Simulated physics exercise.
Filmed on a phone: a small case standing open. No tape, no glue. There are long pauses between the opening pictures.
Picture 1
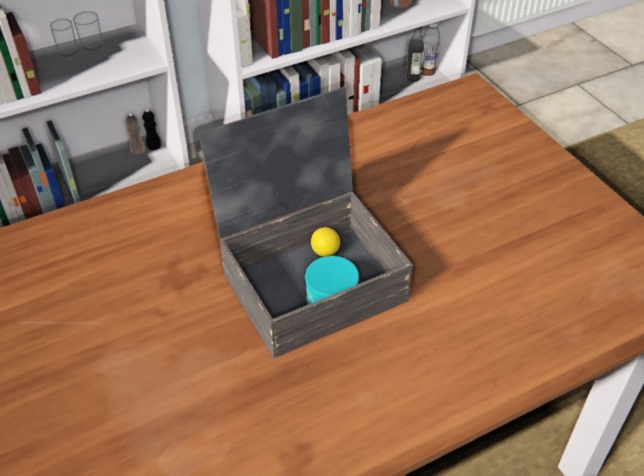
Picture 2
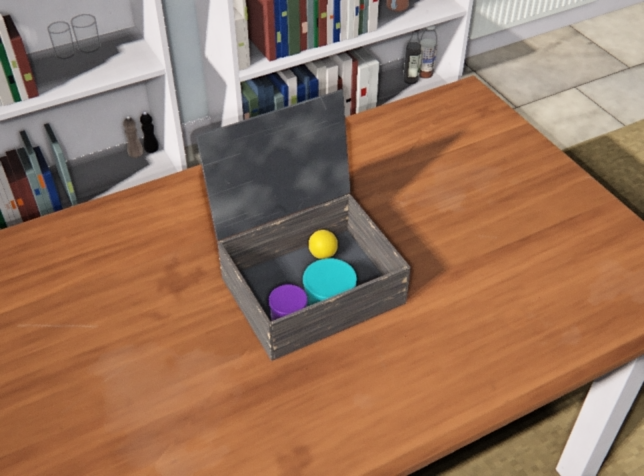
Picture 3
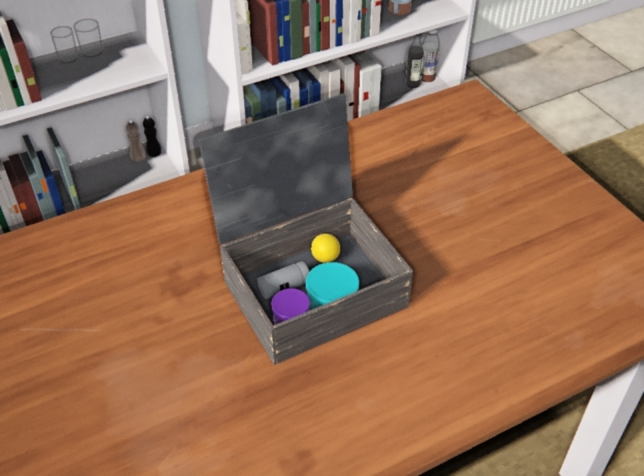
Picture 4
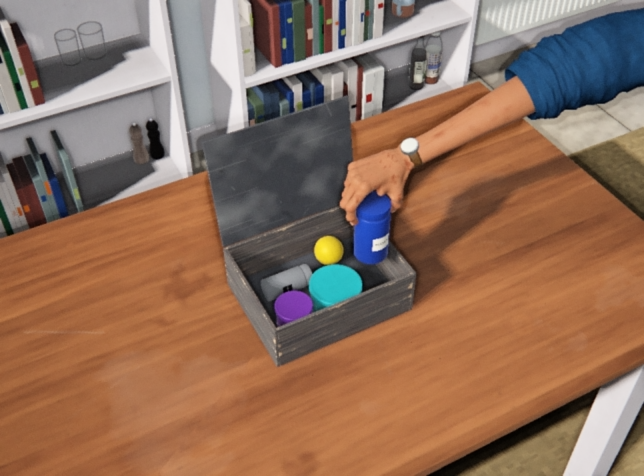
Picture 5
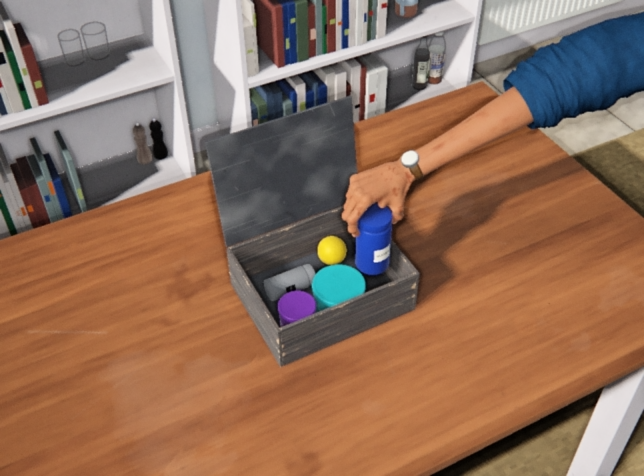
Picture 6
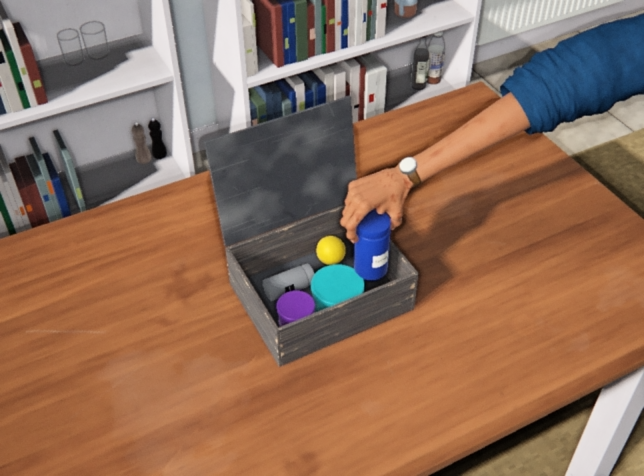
A hand lowers a blue jar into an open box holding several small items.
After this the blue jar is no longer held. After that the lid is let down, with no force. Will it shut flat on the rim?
It is held up.
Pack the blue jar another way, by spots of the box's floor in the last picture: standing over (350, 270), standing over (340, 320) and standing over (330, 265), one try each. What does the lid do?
In the first case it will not close; in the second case it is held up; in the third case it sits on the rim.
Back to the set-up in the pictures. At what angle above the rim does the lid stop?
About 25°.
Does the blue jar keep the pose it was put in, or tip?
The blue jar tips.
Then, 1.10 s past the last view, lid starting down; blue jar rocked 42° from its first pose near (377, 251).
Then, 1.70 s past the last view, lid 53° above the rim; blue jar rocked 42° from its first pose near (377, 251).
Then, 2.60 s past the last view, lid 27° above the rim; blue jar rocked 45° from its first pose near (376, 254); turquoise tub displaced a little.
Finally, lid 27° above the rim; down or leaning hard in the box, blue jar; the other 4 still in place. Final places as the last picture's camera would see them, blue jar near (376, 254).
